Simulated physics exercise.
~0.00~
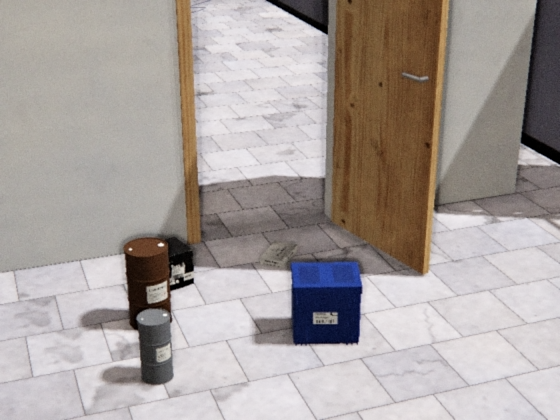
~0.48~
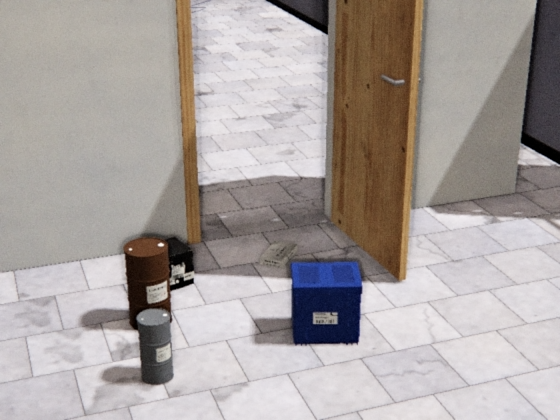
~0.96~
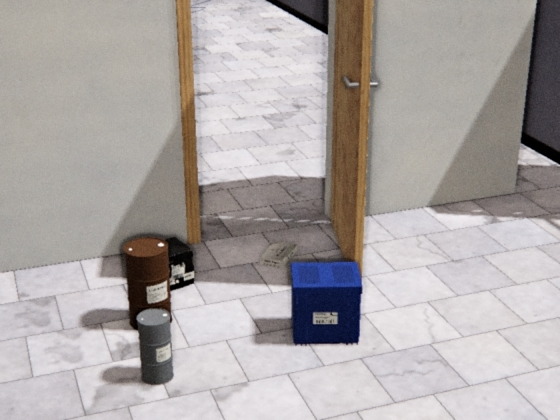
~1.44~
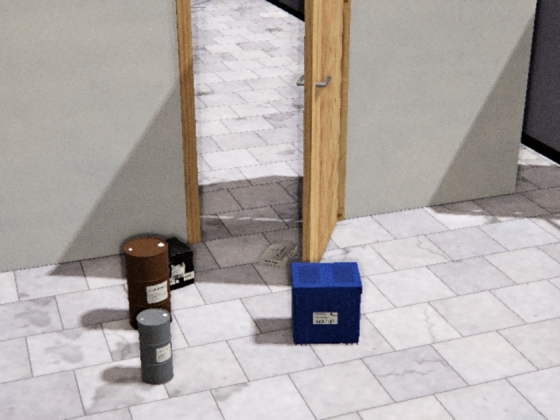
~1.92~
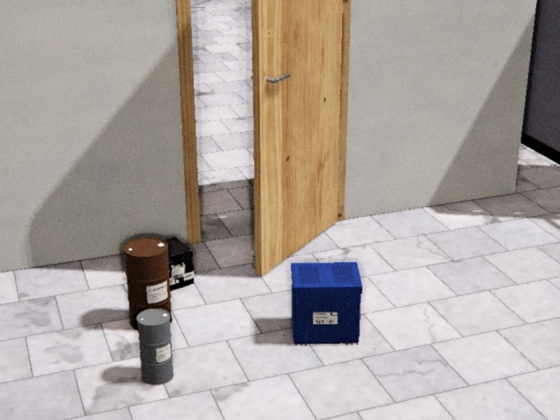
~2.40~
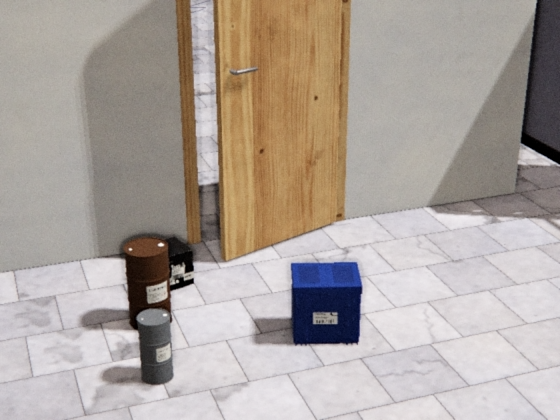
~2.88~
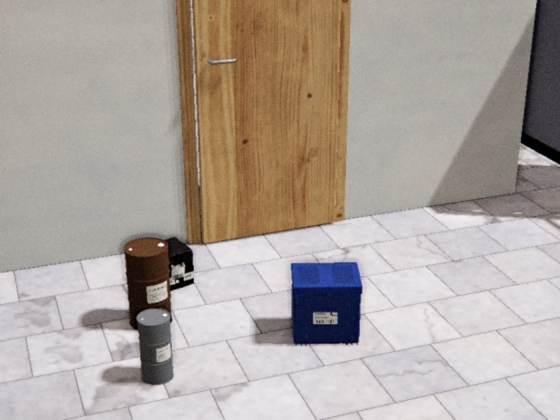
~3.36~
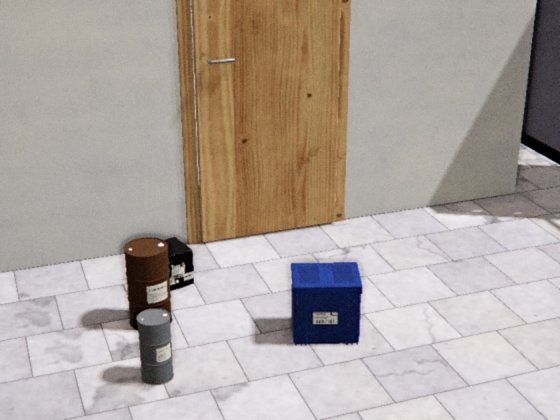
A wooden door stands wide open in a grey wall, seen from above across a pale tiled floor. A blue tote sits in front of the doorway to the right, while a brown canister, a black parcel and a grey canister cluster to the left, and a small pale packet lies flat in the shadow by the threshold. The door swings steadily leftward towards its frame, passing behind the tote. As it sweeps across the opening, the packet shifts left and then drops out of sight behind it. The door ends shut, with the tote, canisters and parcel unmoved.
